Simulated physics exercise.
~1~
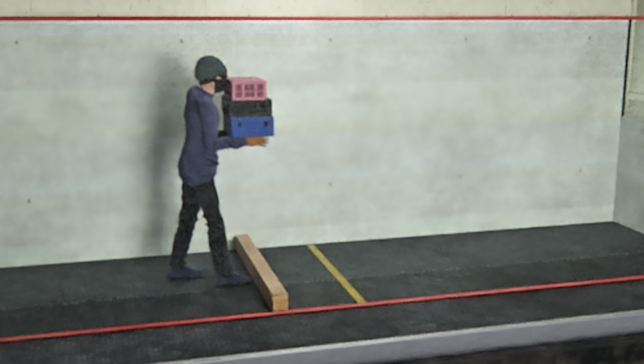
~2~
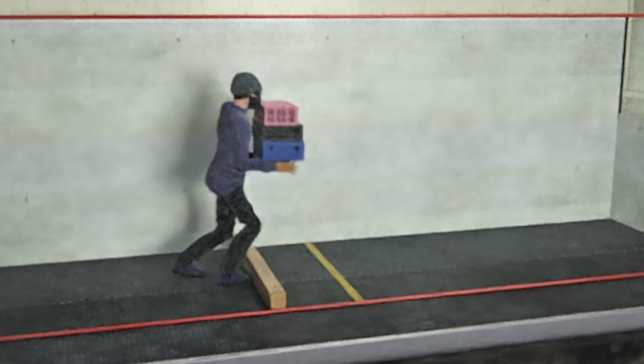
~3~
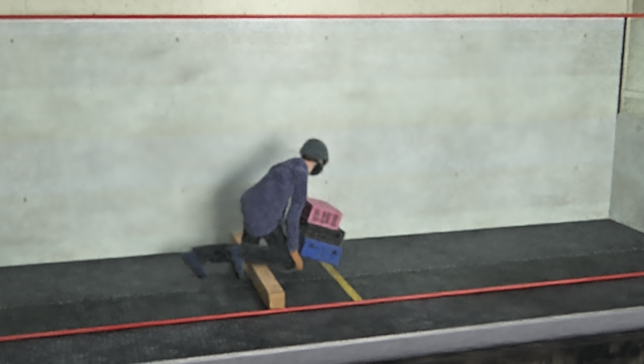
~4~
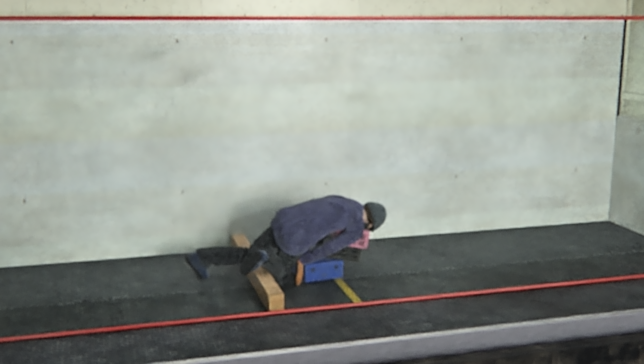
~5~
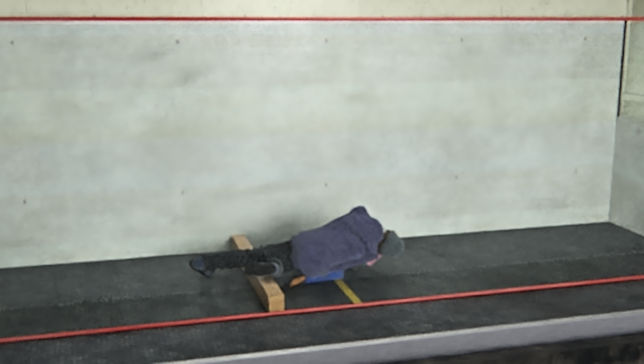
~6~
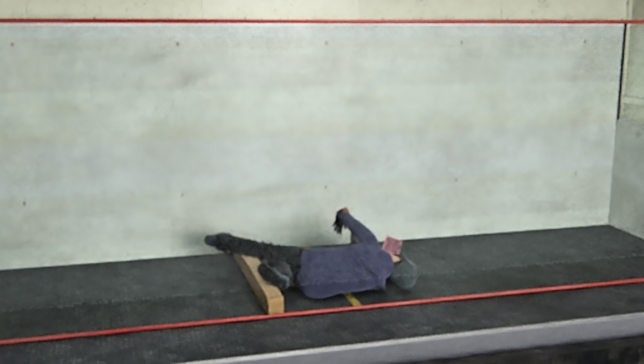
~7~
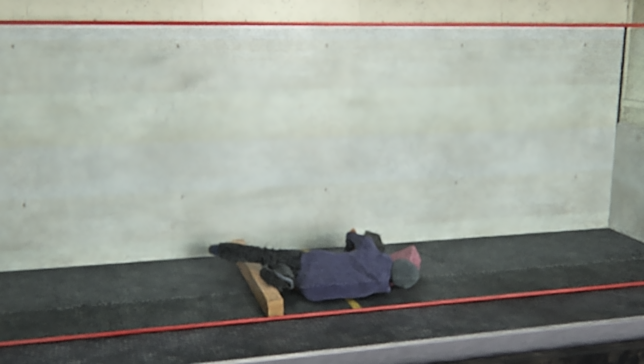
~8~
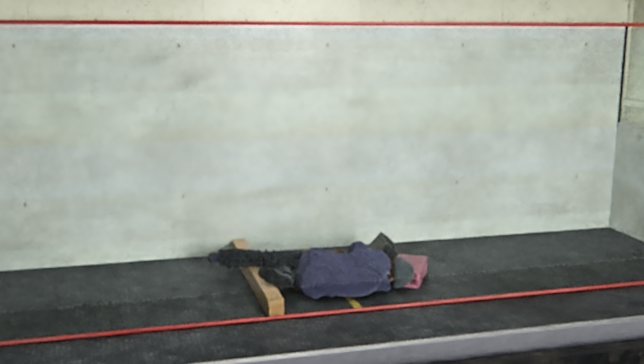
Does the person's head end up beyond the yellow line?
Yes, the person falls forward over the rail and the head comes to rest past the yellow line.
A person carrying stacked crates pitches forward over a wooden rail and ends lying across the yellow line.
